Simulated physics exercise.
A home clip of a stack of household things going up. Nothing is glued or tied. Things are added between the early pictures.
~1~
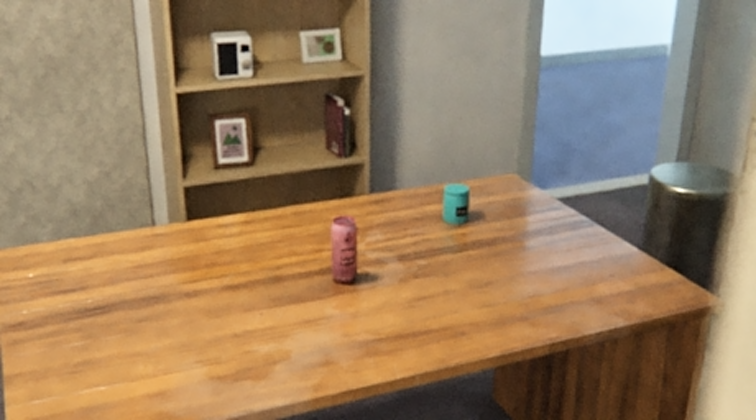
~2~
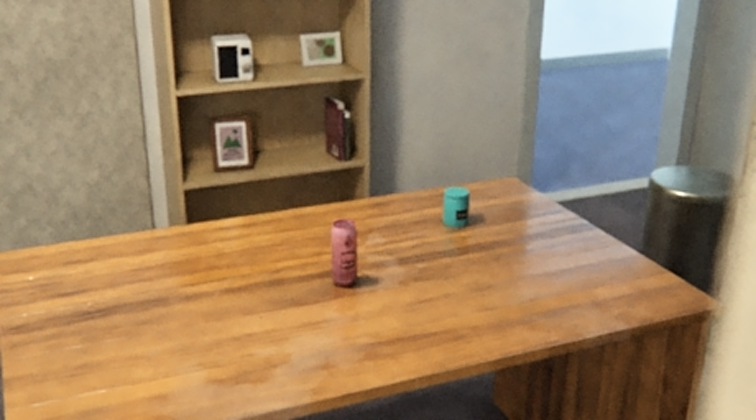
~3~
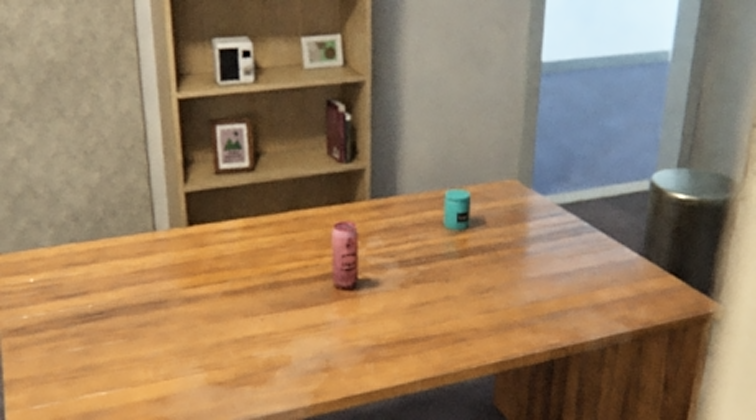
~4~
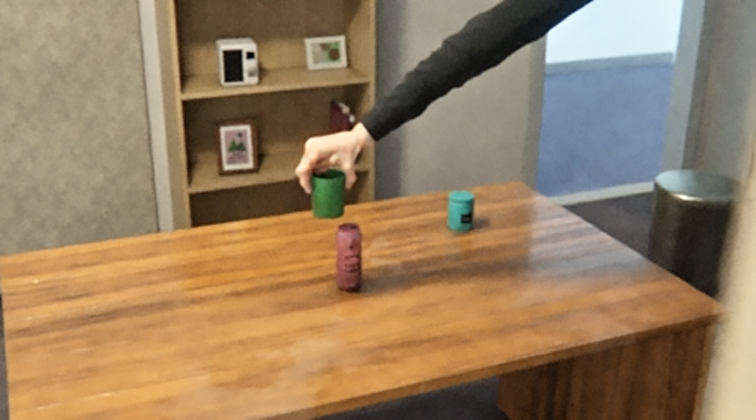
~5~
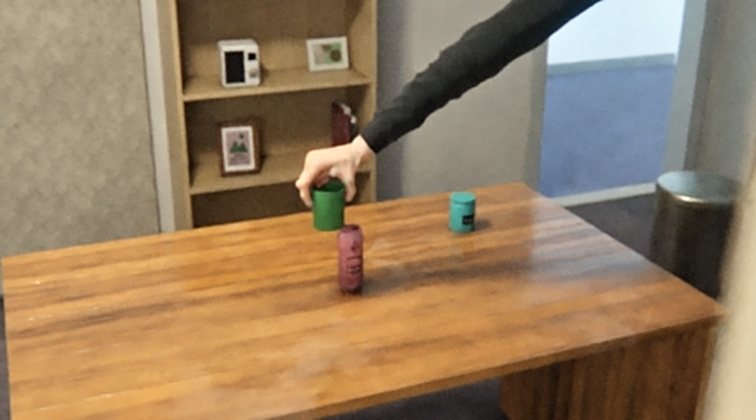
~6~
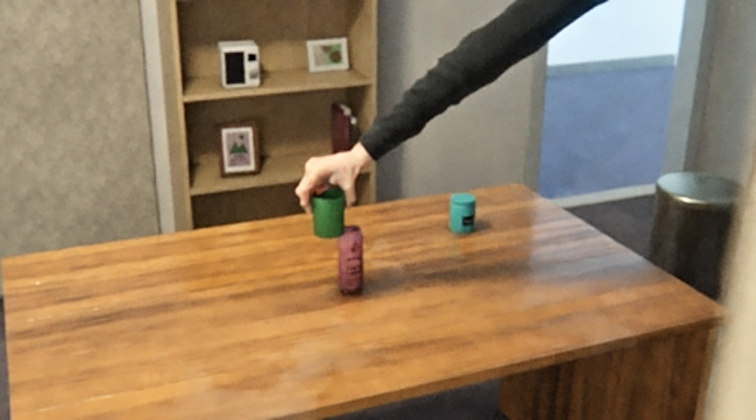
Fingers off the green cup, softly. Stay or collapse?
In the end the pile loses its balance.
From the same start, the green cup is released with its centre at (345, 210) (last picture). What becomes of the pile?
Then it keeps its balance.
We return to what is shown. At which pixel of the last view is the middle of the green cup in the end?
Around (305, 282).
Then, 0.30 s past the last view, green cup now fallen.
Then, 0.40 s past the last view, things are still on the move.
Finally, fallen, green cup; the other 2 still in place. Final places as the last picture's camera would see them, green cup near (305, 282). The pile comes apart.
